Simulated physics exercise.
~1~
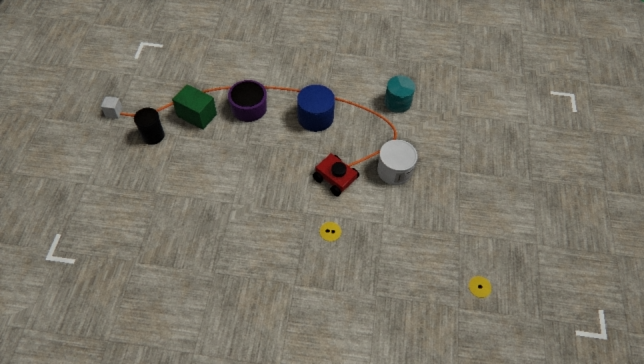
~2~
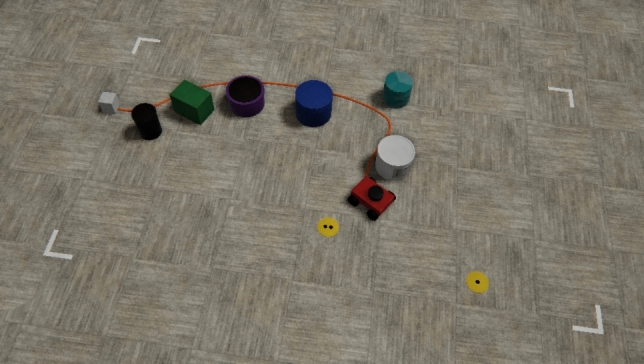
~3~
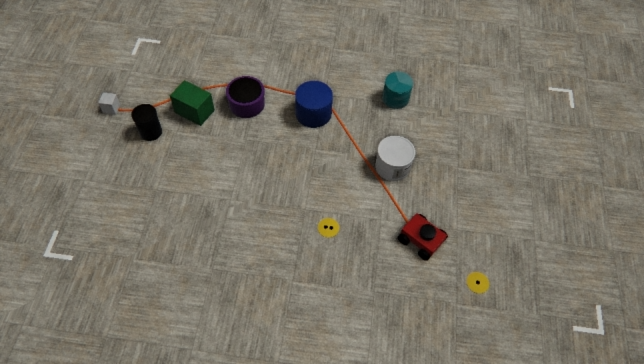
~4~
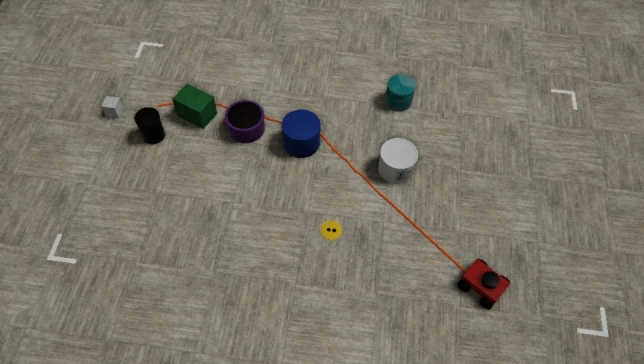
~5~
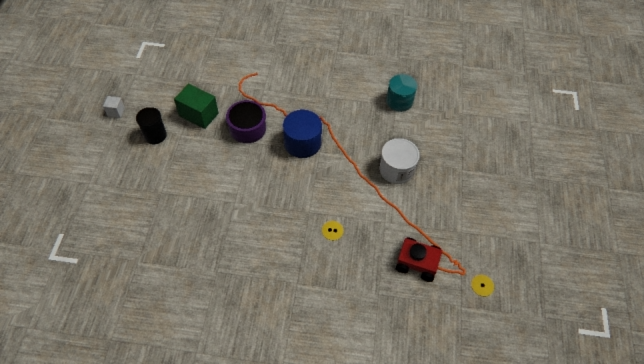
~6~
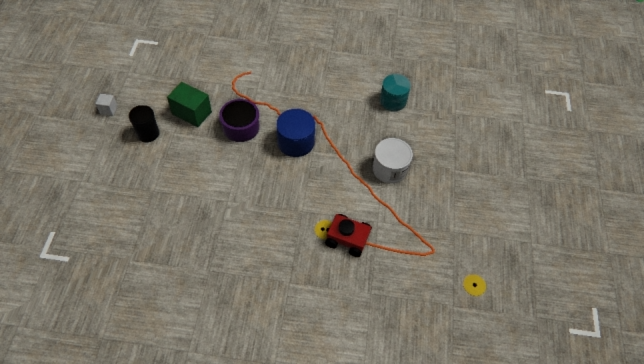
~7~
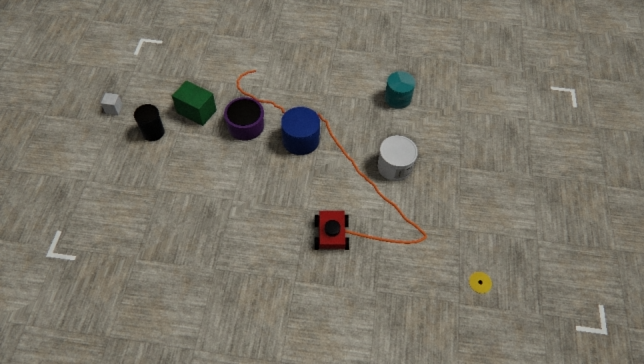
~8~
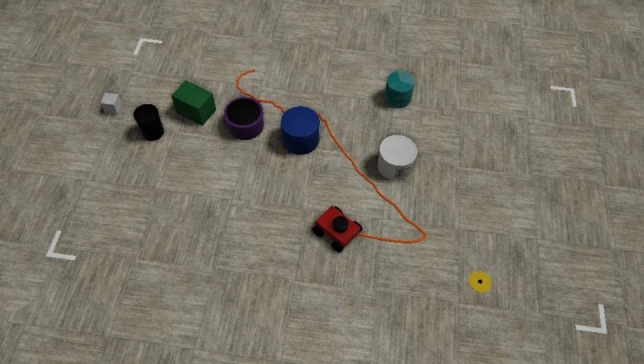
A small red cart trailing an orange cord drove right and down to a yellow mark, pulling the cord tight and dragging the blue and purple tubs slightly, then headed left with the cord's far end loose and stopped on the other mark.
